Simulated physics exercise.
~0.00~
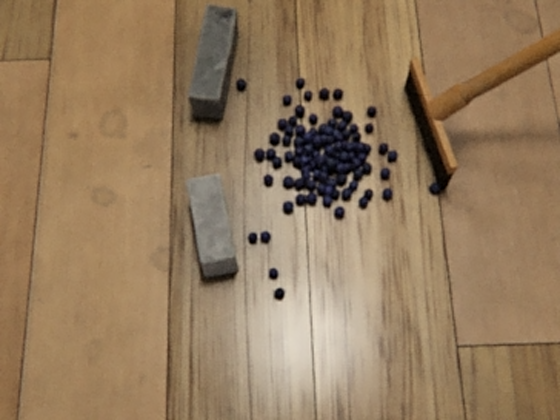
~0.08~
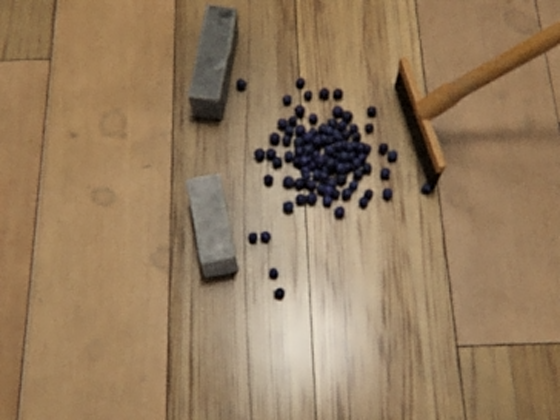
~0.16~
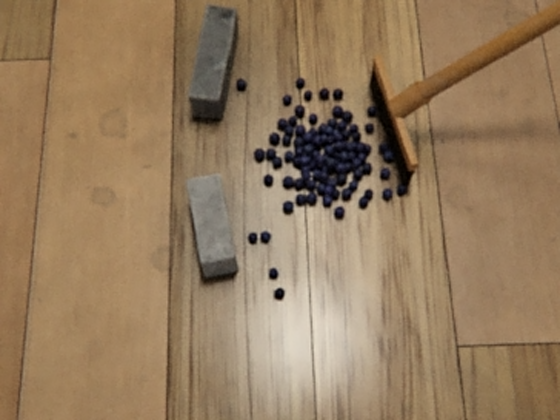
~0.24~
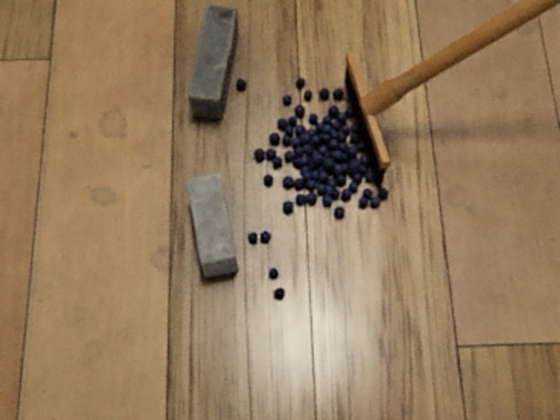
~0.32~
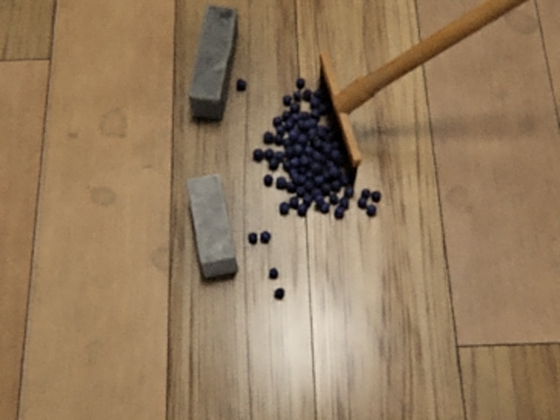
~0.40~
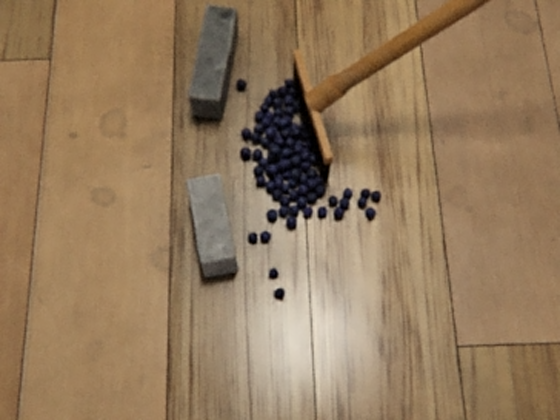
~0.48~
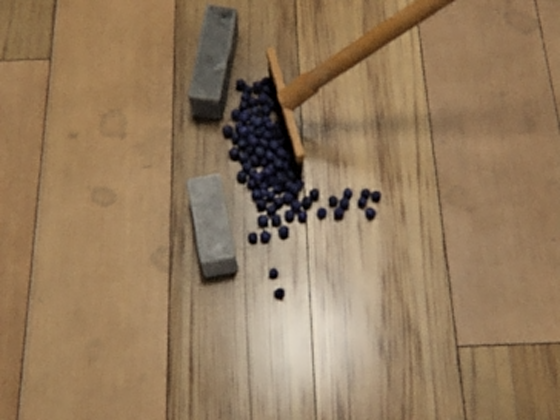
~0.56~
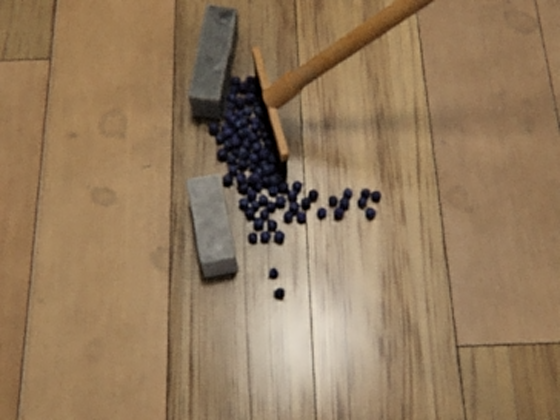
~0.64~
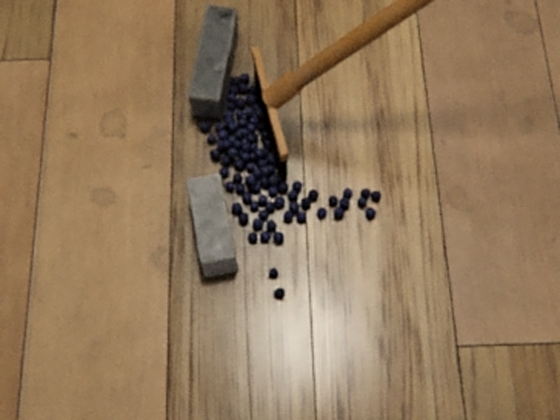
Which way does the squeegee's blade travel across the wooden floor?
The blade travels to the left, towards the two grey blocks.
